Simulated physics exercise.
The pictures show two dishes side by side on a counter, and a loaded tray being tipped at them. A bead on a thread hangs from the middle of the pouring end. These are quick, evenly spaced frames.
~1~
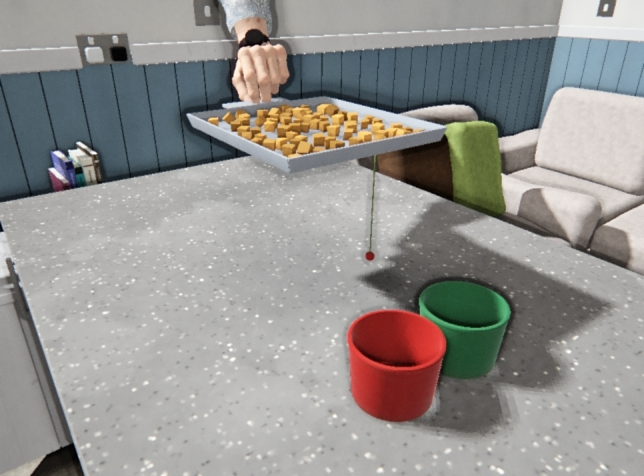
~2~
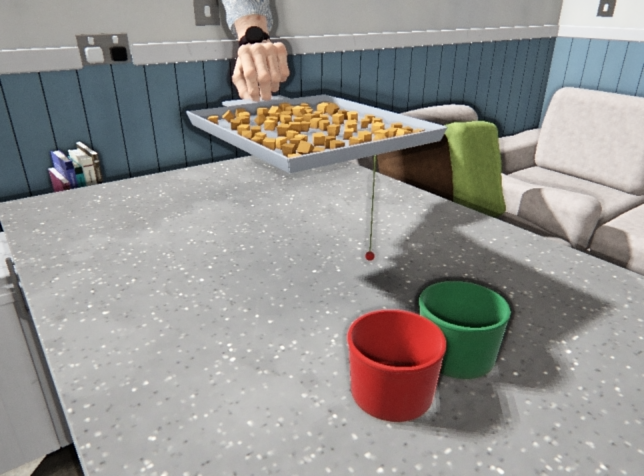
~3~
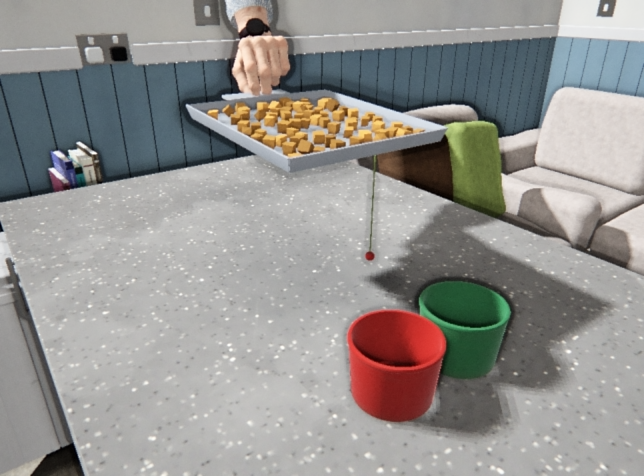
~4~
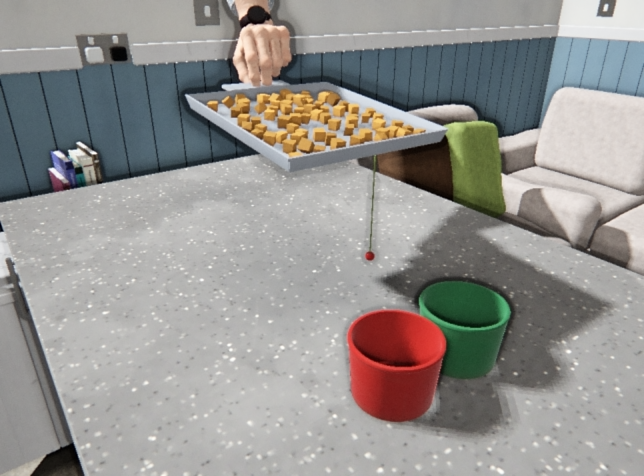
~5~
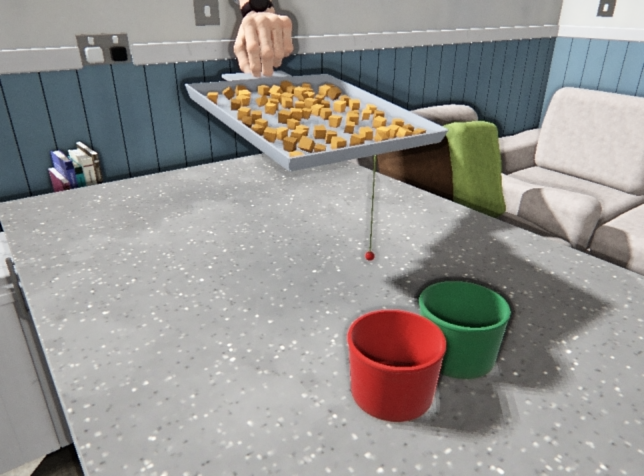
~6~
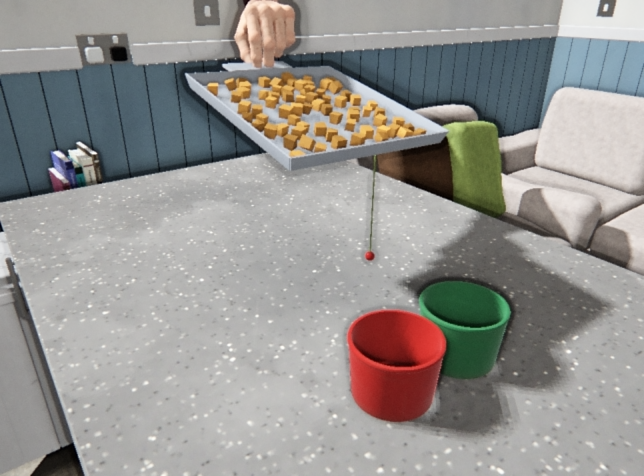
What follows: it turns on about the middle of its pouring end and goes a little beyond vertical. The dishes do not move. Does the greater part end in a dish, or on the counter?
Together they catch only the smaller part.
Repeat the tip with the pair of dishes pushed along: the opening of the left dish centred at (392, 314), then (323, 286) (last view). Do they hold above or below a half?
First more than half, then less than half.
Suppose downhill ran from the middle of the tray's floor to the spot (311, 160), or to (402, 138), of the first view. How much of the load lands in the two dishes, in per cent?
The first gives 0 %, the second 0 %.
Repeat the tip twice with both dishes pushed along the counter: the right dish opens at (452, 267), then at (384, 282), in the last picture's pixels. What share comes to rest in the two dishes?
Near 70 % and 20 %.
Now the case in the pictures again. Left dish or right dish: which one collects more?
The winner is the right one.
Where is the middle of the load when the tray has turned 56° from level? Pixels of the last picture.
At about (378, 119).
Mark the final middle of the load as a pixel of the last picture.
Near (423, 333).
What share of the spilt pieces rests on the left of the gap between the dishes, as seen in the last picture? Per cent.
About 60 per cent.
Soon, tray tipped steeply; nearly all on the tray; a stray few in the air.
A while on, tray tipped right over; nearly all on the tray; a small part outside both; a stray few in the air.
Towards the end, tray tipped past a quarter turn; a small part in the left dish; about a quarter in the right dish; most outside both.
Finally, tray tipped past a quarter turn; a small part in the left dish; about a quarter in the right dish; most outside both.
